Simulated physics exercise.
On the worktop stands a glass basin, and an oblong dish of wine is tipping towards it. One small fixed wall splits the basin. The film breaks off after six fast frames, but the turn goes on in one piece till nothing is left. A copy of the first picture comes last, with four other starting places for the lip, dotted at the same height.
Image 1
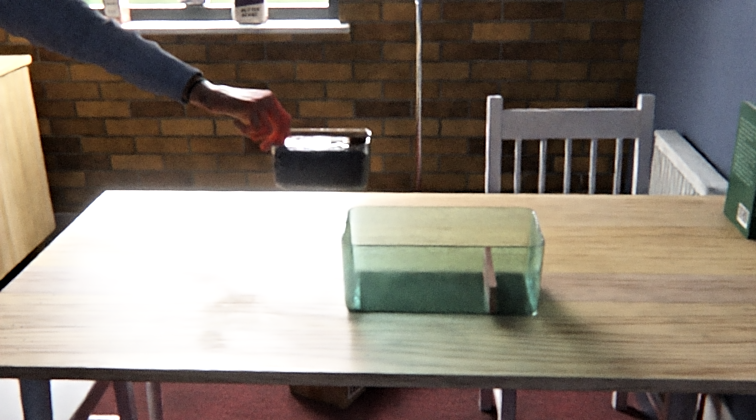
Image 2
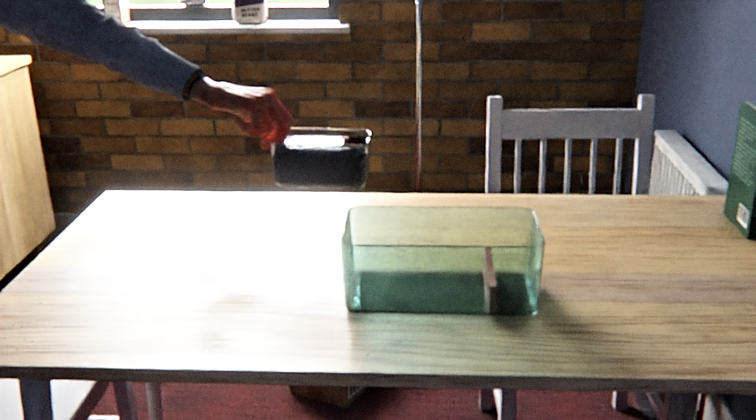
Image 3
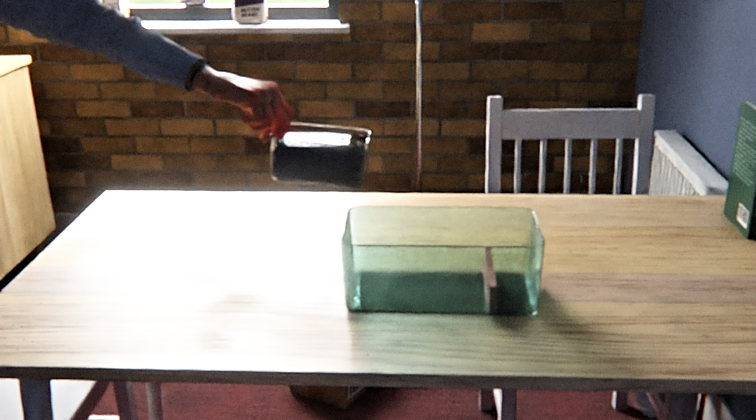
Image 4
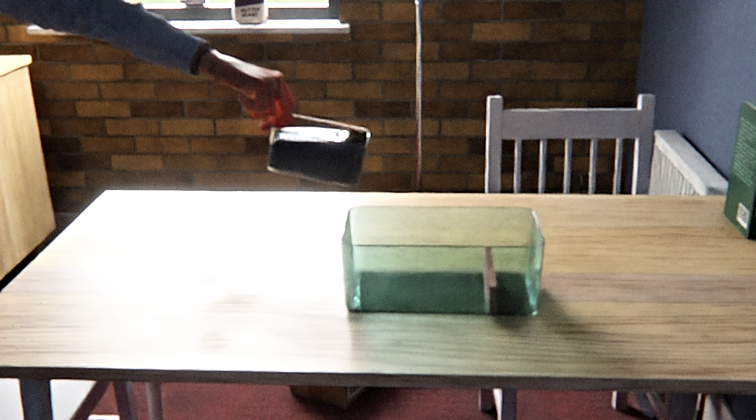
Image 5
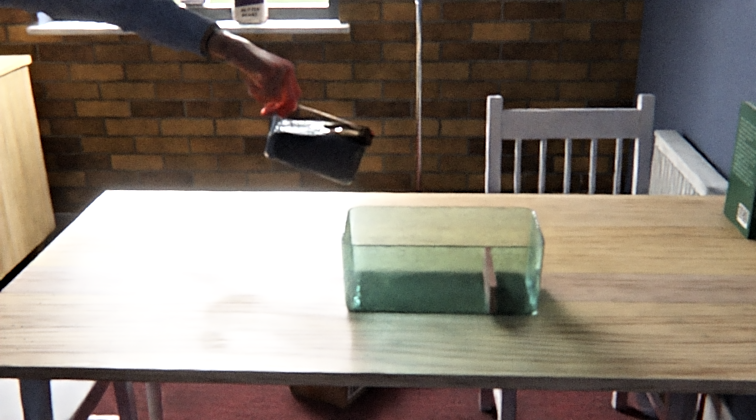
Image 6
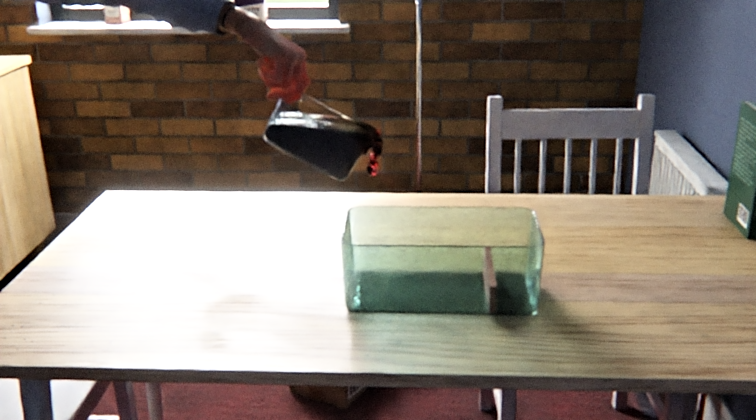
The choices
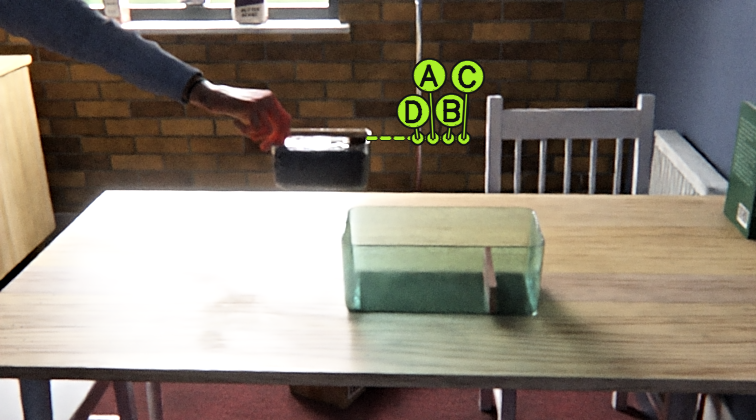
A hand reaching in from the left holds an oblong glass dish of dark wine above a pale wooden table, seen from the front by a still camera in a brick-walled room. On the table sits a greenish glass basin with a thin upright piece inside, a grey chair behind it. The hand gradually tilts the dish rightward until red liquid slips over its lip.
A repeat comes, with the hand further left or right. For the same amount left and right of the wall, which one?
The best place is D.
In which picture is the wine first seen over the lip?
In picture 5.
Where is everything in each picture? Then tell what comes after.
The first picture shows upright, lip at (367, 138); basin from (345, 309) to (538, 312); top of the wall at (490, 265); nothing has left yet.
The second picture shows upright, lip at (367, 138); nothing has left yet.
The third picture shows tipped about 5°, lip at (367, 138); nothing has left yet.
The fourth picture shows tipped about 12°, lip at (367, 138); nothing has left yet.
The fifth picture shows tipped about 20°, lip at (367, 138); wine is over the lip, down to (367, 138).
The sixth picture shows tipped about 30°, lip at (367, 138); wine is over the lip, down to (373, 169).
In lime, A at (433, 138); B at (448, 138); C at (463, 138); D at (417, 138).
If A is chosen, about 38 % ends left of the wall and 61 % right of it.
If B is chosen, about 35 % ends left of the wall and 64 % right of it.
If C is chosen, about 28 % ends left of the wall and 63 % right of it; 9 % is lost outside.
If D is chosen, about 47 % ends left of the wall and 52 % right of it.
